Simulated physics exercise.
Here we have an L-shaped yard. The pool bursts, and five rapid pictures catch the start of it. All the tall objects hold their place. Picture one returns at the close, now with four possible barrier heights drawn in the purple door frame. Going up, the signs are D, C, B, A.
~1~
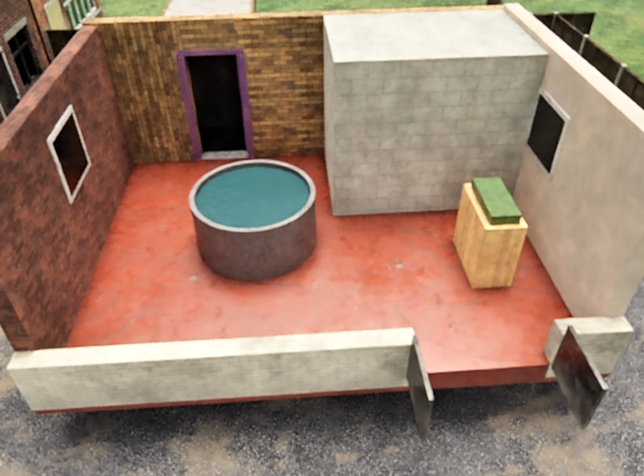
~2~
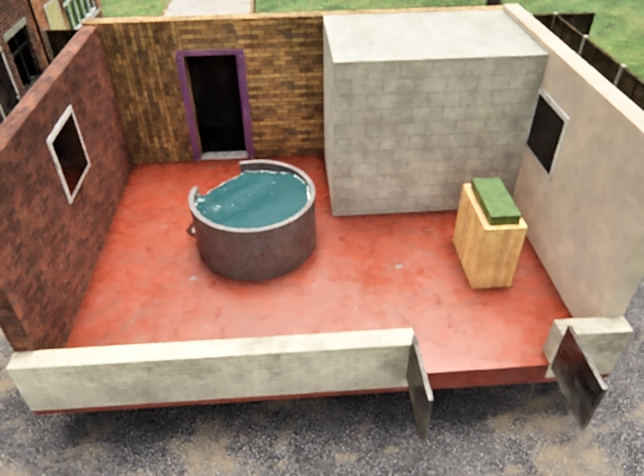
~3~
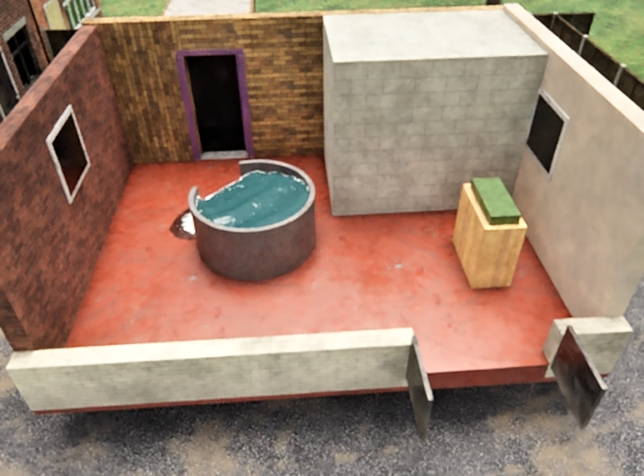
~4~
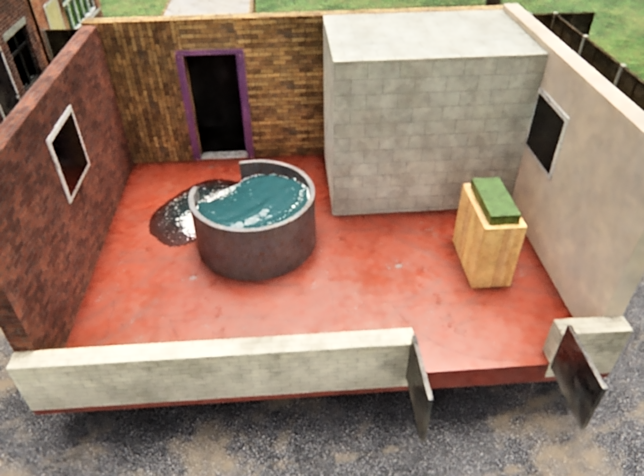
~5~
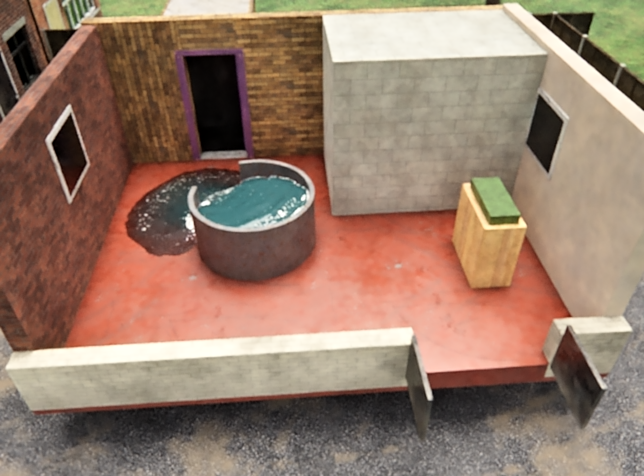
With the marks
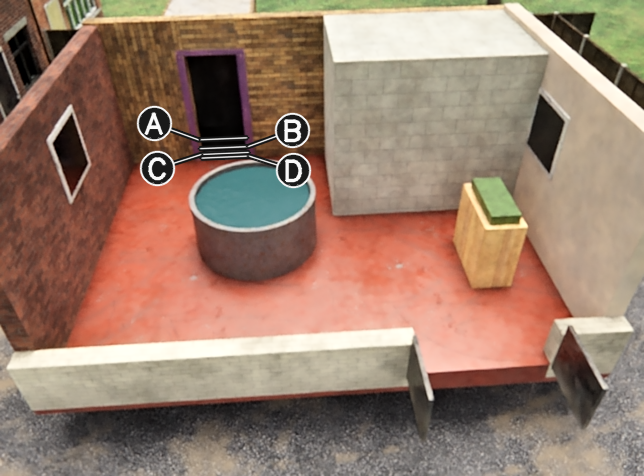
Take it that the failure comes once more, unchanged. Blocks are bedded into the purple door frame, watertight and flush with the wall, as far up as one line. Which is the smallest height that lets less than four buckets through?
Height B.
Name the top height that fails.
That is height C.
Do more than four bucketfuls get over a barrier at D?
Yes.
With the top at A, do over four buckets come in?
No, that is safe.
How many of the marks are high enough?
Two.
In white, A at (222, 138); B at (224, 147); C at (224, 153); D at (225, 157); from the bottom up D, C, B, A.
With A, nothing gets over.
With B, a bucket or two gets in.
With C, some 15 bucketfuls get in.
With D, dozens of bucketfuls pour in.
